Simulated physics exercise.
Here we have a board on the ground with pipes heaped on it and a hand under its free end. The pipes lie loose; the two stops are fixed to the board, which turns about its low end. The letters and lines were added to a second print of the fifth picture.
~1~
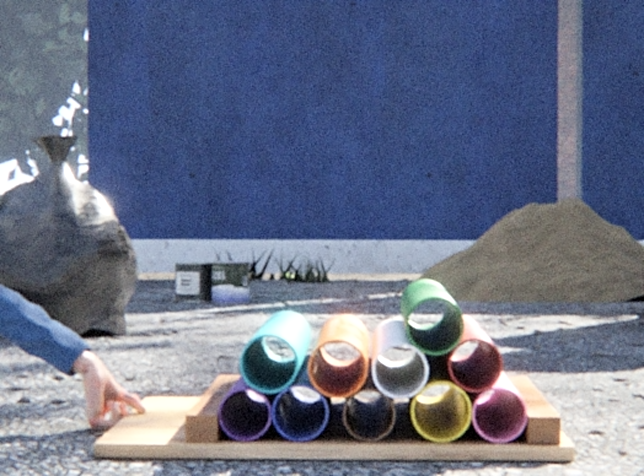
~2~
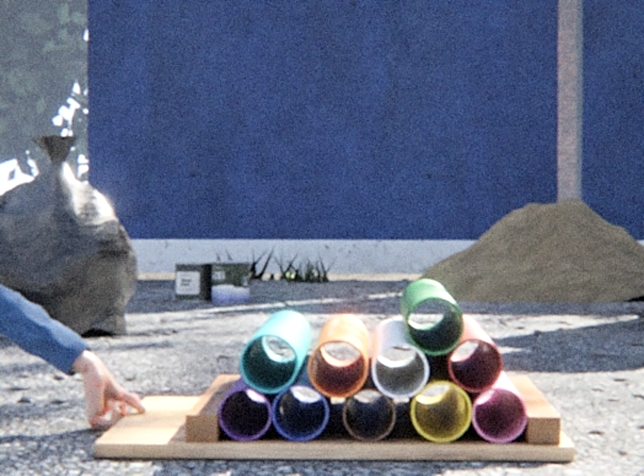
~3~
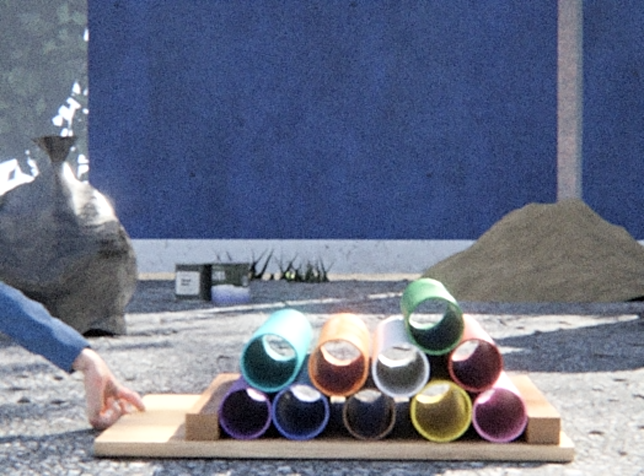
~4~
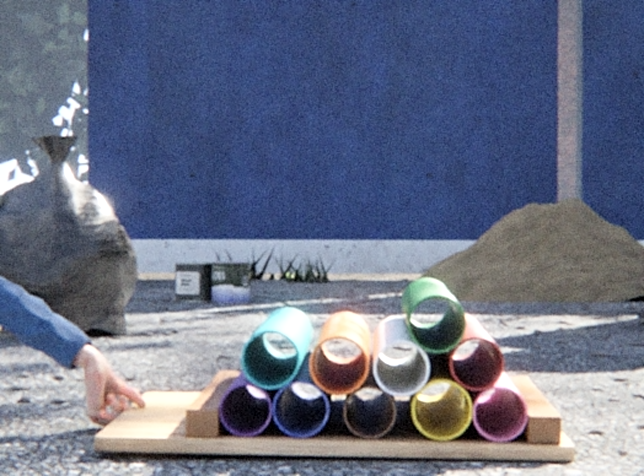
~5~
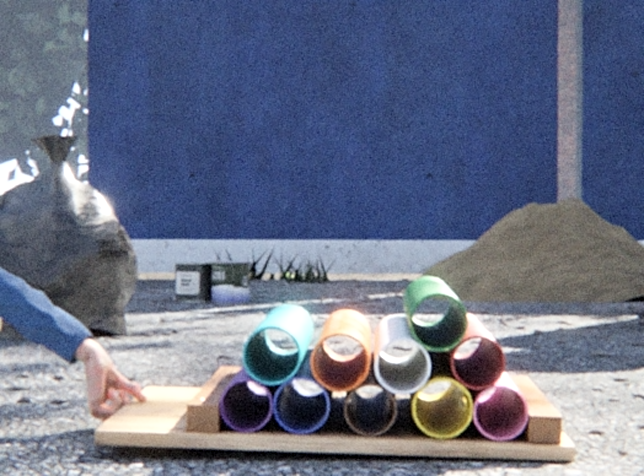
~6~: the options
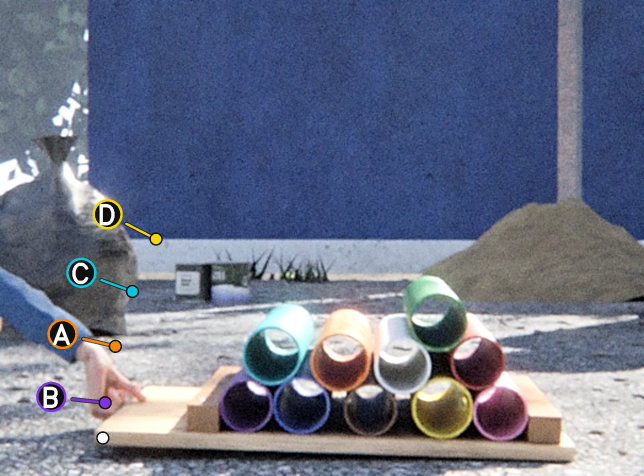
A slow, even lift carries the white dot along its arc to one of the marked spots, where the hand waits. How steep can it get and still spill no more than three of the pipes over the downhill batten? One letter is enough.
The answer is mark C.
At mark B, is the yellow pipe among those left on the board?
Yes, with B.
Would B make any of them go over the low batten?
No.
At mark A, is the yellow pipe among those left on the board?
Yes, with A.
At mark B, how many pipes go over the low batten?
The count is none.
On the marked copy, A at (115, 346); B at (105, 403); C at (133, 292); D at (156, 239); the white dot at (103, 438).
Following C. Soon after the start, board at 14°.
Later, board at 20°.
In the end, board at 20°, three over the low batten (red, white, green).
As for the rest, A none over the low batten; B none over the low batten; D four over the low batten (orange, red, white, green).
